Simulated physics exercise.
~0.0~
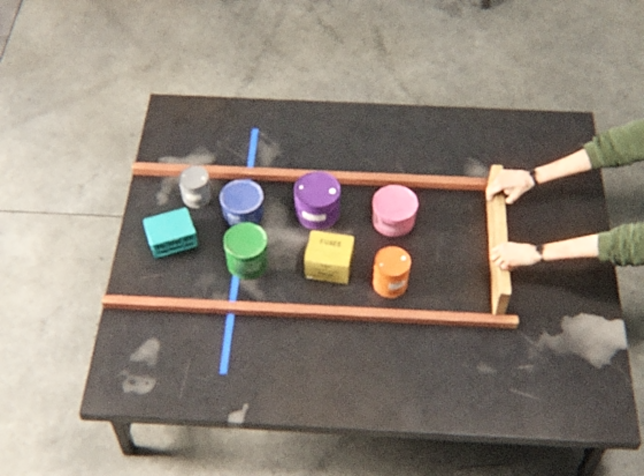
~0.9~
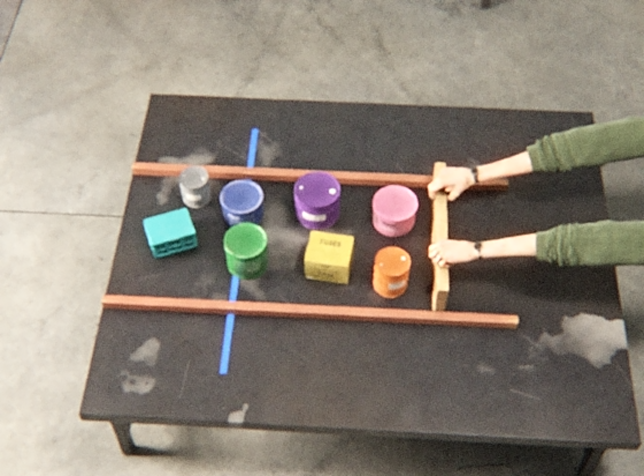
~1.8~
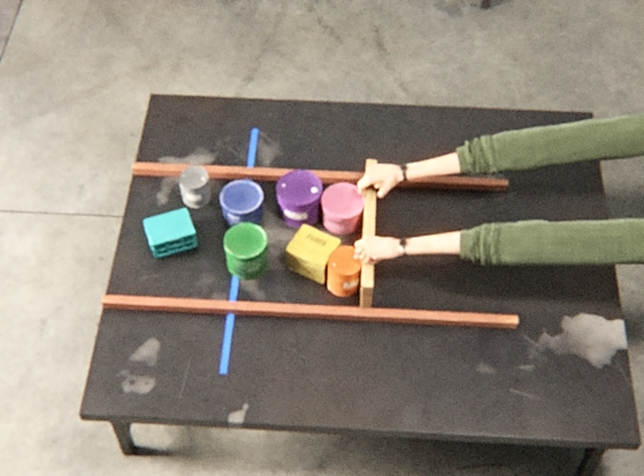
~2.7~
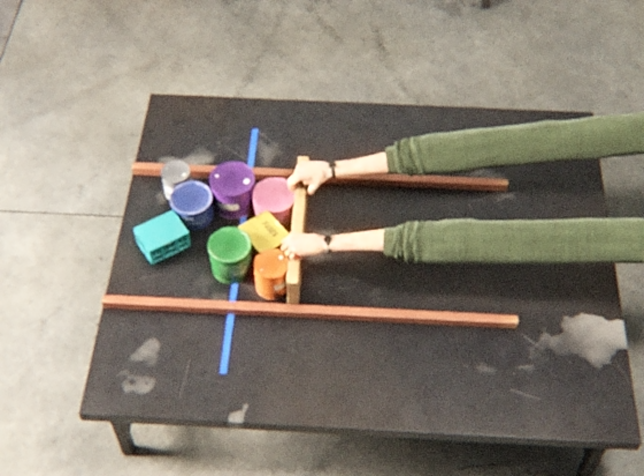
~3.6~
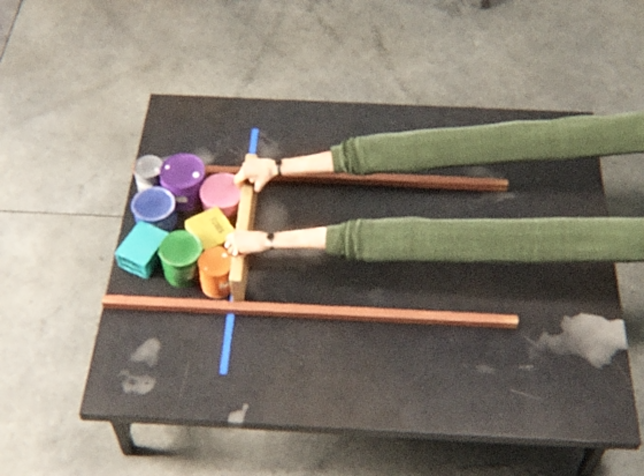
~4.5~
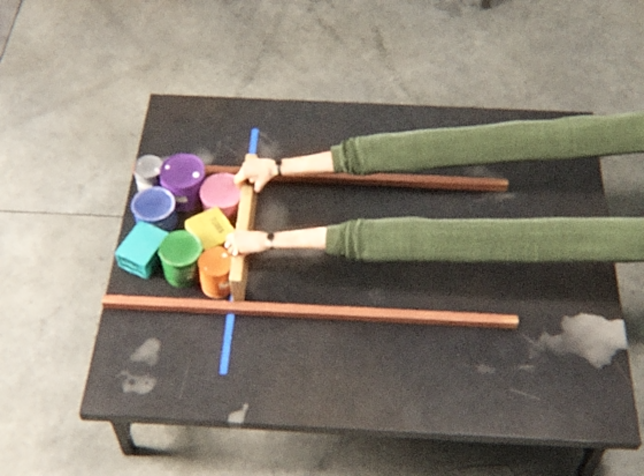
A dark raised table stands on a grey concrete floor, seen from above at an angle. Grey, blue, purple and pink round containers sit in a loose upper row, with a turquoise crate, a green container, a yellow box and an orange canister below, between two reddish rails crossing a strip of blue tape. Two green-sleeved arms slide an upright wooden plank leftward from the right. It meets the orange and pink containers, then bunches everything together toward the left edge. The plank stops at the tape, and all the objects remain crowded on the table.
